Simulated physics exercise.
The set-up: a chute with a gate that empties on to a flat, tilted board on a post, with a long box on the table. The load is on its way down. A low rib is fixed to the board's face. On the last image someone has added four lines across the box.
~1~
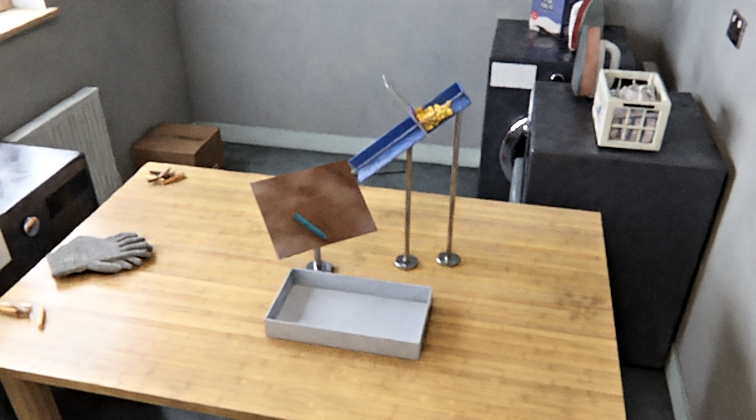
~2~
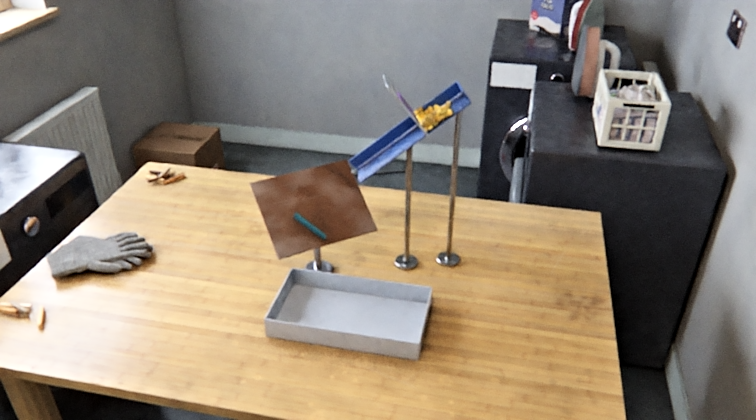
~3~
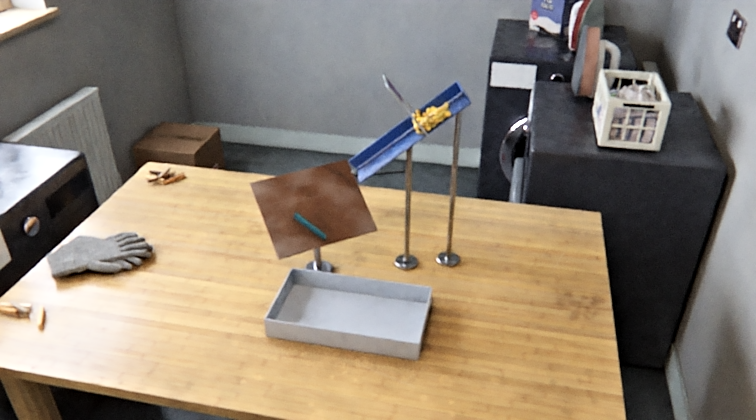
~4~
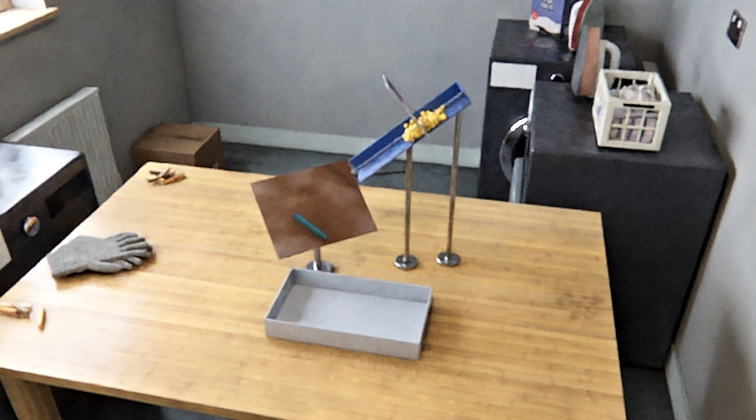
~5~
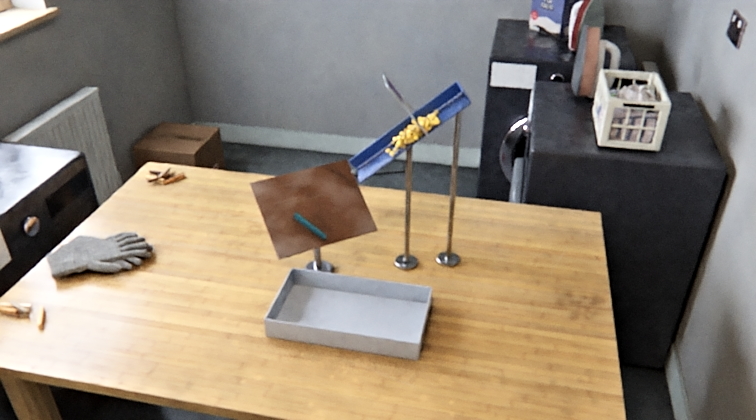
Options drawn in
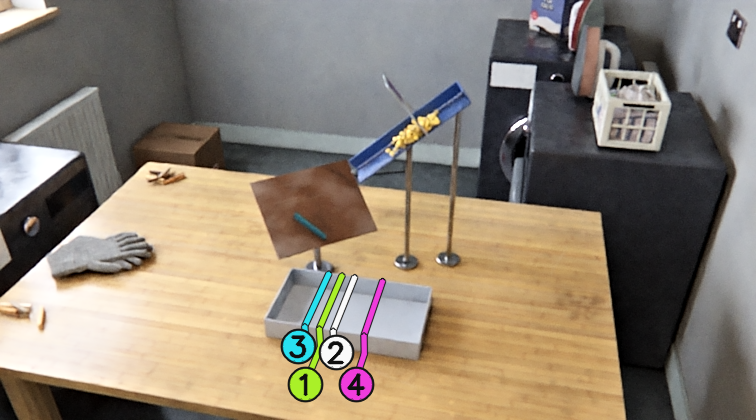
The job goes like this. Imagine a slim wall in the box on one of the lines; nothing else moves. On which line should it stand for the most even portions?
2.
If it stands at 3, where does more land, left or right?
The right side.
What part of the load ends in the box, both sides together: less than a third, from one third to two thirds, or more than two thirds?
It is more than two thirds.
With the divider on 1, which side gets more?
Right.
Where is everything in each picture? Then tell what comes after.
Load behind the gate (432, 117), puffed corn balls; lip of the chute (359, 177), sloping fairly steeply, in the first frame.
Middle of the board (314, 206), tilted fairly steeply; middle of its low edge (330, 244); of its high edge (300, 171), in the second frame.
Front corners of the box (264, 319) and (418, 343), empty; front of the load (416, 127), in the third frame.
Middle of the load (425, 125); its front (405, 136), roughly a quarter of the way to the lip; rib from (295, 213) to (326, 236), in the fourth frame.
Middle of the load (418, 131); its front (388, 151), roughly half of the way to the lip, in the fifth frame.
On the marked copy, line 1 crosses the front rim at (319, 327); line 2 crosses the front rim at (333, 330); line 3 crosses the front rim at (305, 325); line 4 crosses the front rim at (364, 334).
Choosing 1, of what is caught, just a few on the left of the divider, almost all on the right.
Choosing 2, of what is caught, roughly half on the left of the divider, roughly half on the right.
Choosing 3, of what is caught, just a few on the left of the divider, almost all on the right.
Choosing 4, of what is caught, almost all on the left of the divider, about a tenth on the right.
